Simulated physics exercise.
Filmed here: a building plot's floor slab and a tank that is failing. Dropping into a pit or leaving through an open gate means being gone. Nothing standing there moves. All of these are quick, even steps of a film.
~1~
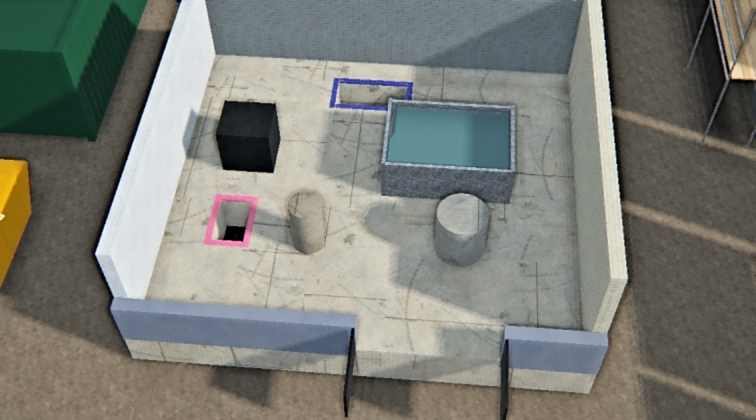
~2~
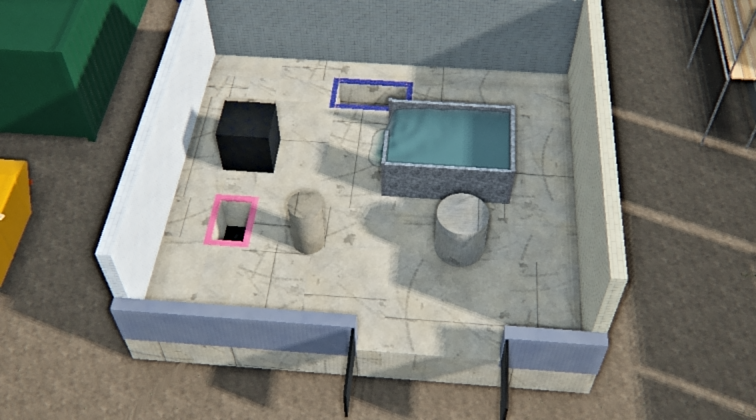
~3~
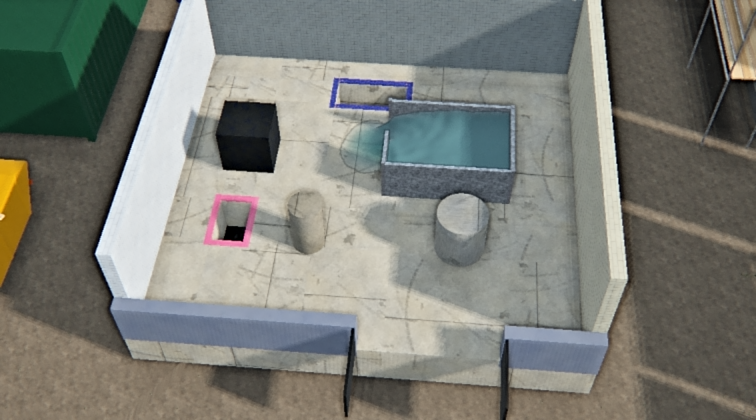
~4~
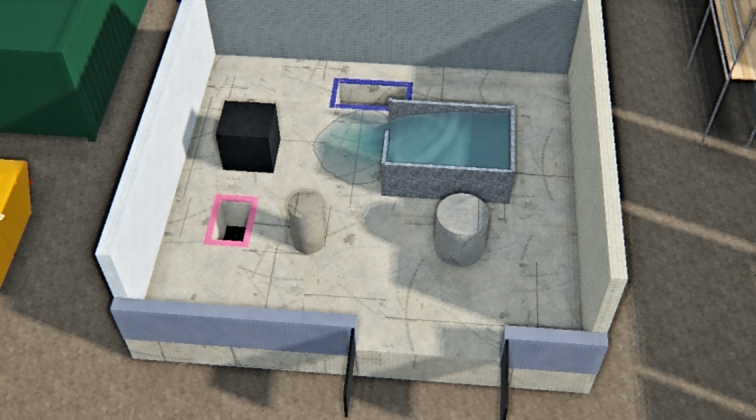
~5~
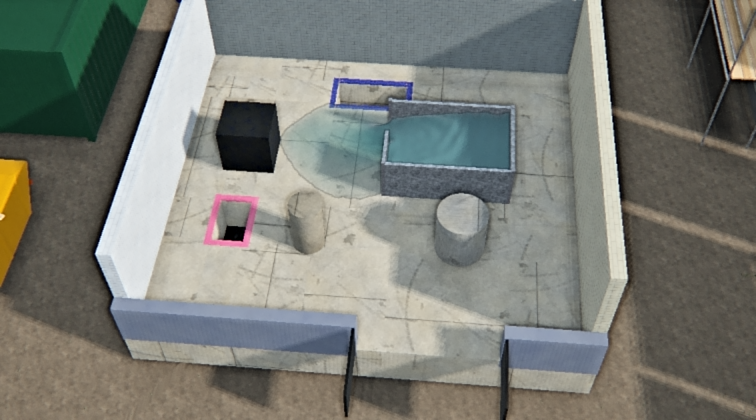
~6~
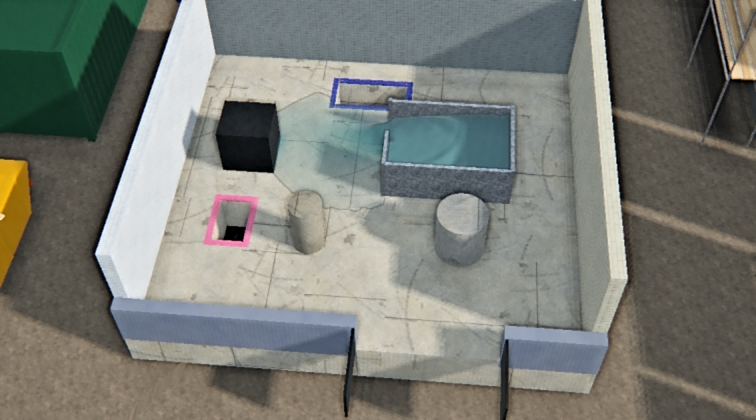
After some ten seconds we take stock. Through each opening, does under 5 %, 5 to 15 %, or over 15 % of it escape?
Escaping: Through the gate, under 5 %; through the pink pit, over 15 %; through the blue pit, over 15 %.
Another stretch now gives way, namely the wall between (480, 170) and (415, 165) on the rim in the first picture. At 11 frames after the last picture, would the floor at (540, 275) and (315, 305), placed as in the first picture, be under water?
Submerged, submerged.
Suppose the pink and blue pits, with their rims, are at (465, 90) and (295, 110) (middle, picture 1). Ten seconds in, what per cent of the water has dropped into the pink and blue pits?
Log, per cent - pink: 0, blue: 40.
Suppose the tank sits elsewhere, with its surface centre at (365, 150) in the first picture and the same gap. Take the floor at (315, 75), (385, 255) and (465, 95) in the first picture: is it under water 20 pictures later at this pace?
Spot 1 wetted, spot 2 unwetted, spot 3 wetted.
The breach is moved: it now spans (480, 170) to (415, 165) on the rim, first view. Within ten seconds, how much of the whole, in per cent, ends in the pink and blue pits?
Estimates in per cent: Pink 12, blue 4.
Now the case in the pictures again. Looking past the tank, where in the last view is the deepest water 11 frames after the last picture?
Deepest point: Roughly (214, 63).
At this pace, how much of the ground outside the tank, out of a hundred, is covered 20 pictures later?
I'd say 35 per cent.
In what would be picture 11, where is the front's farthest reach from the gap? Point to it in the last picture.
The flood front should get to about (211, 74).
A moment on, water covers 25 % of the floor; the gate 0 %, the pink pit 1 %, the blue pit 2 %.
Next, water covers 25 % of the floor; the gate 0 %, the pink pit 3 %, the blue pit 4 %.
Then, water covers 35 % of the floor; the gate 0 %, the pink pit 6 %, the blue pit 7 %.
Later, water covers 55 % of the floor; the gate 0 %, the pink pit 11 %, the blue pit 12 %.
In the end, water covers 80 % of the floor; the gate 1 %, the pink pit 17 %, the blue pit 19 %.
